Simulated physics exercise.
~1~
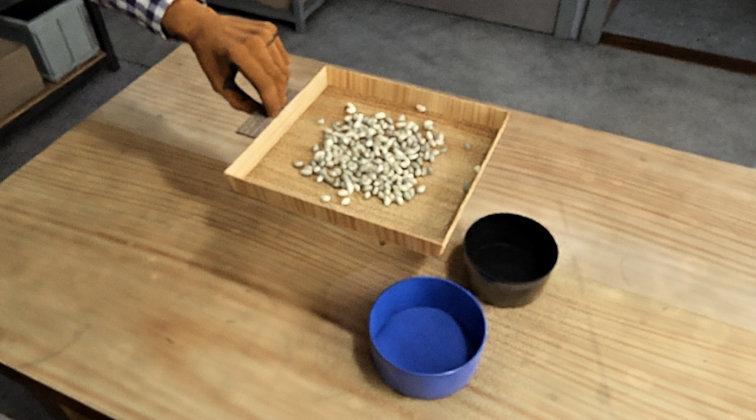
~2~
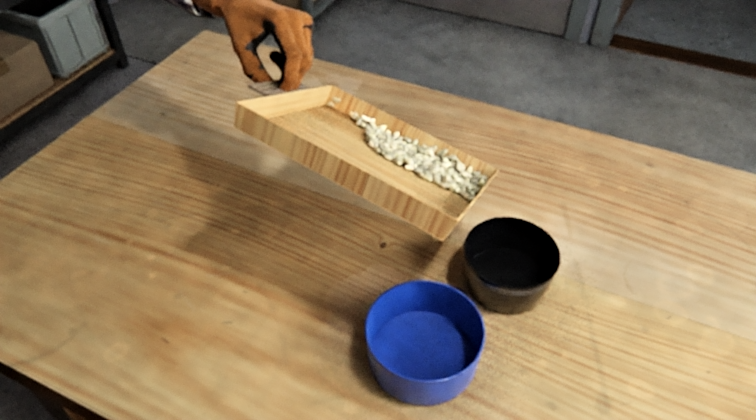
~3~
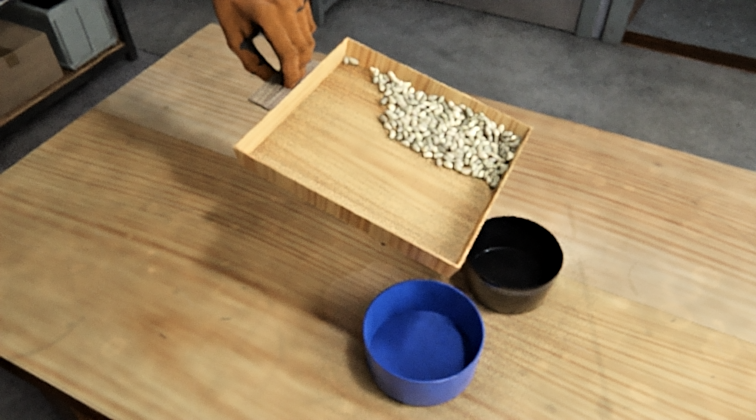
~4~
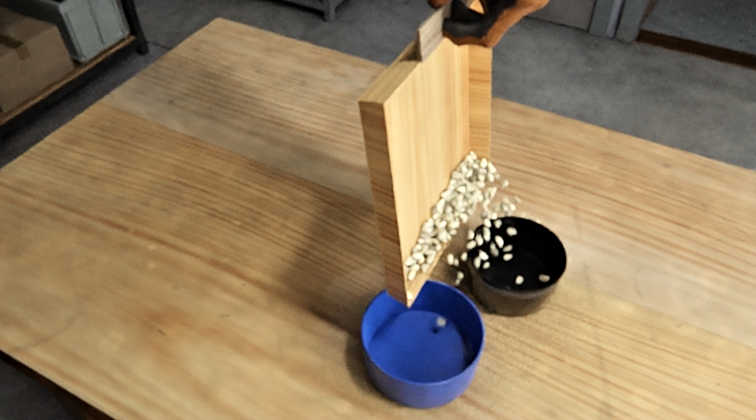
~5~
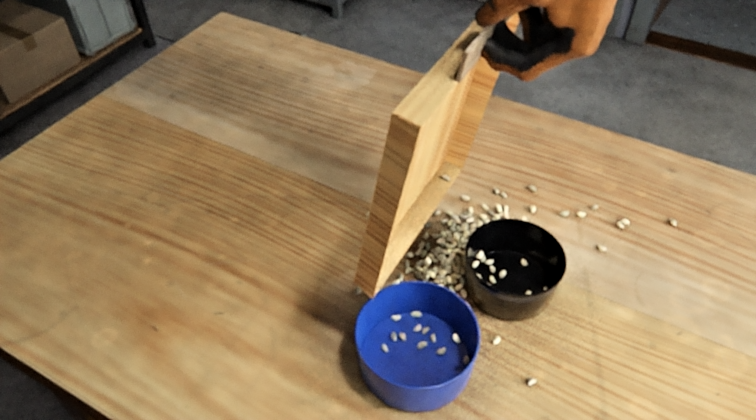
A wooden table in a workshop-like room with a grey floor is seen from above at an angle, the view drifting slightly sideways. A gloved hand holds a shallow wooden tray of white beans over it, with a blue dish in front and a black dish to the right. The tray tilts and the beans slide together along its far right side, then it eases back somewhat. It tips steeply to the right, and beans pour out. Most scatter on the table around and behind the dishes, a few land in each dish, and the tray ends upended.
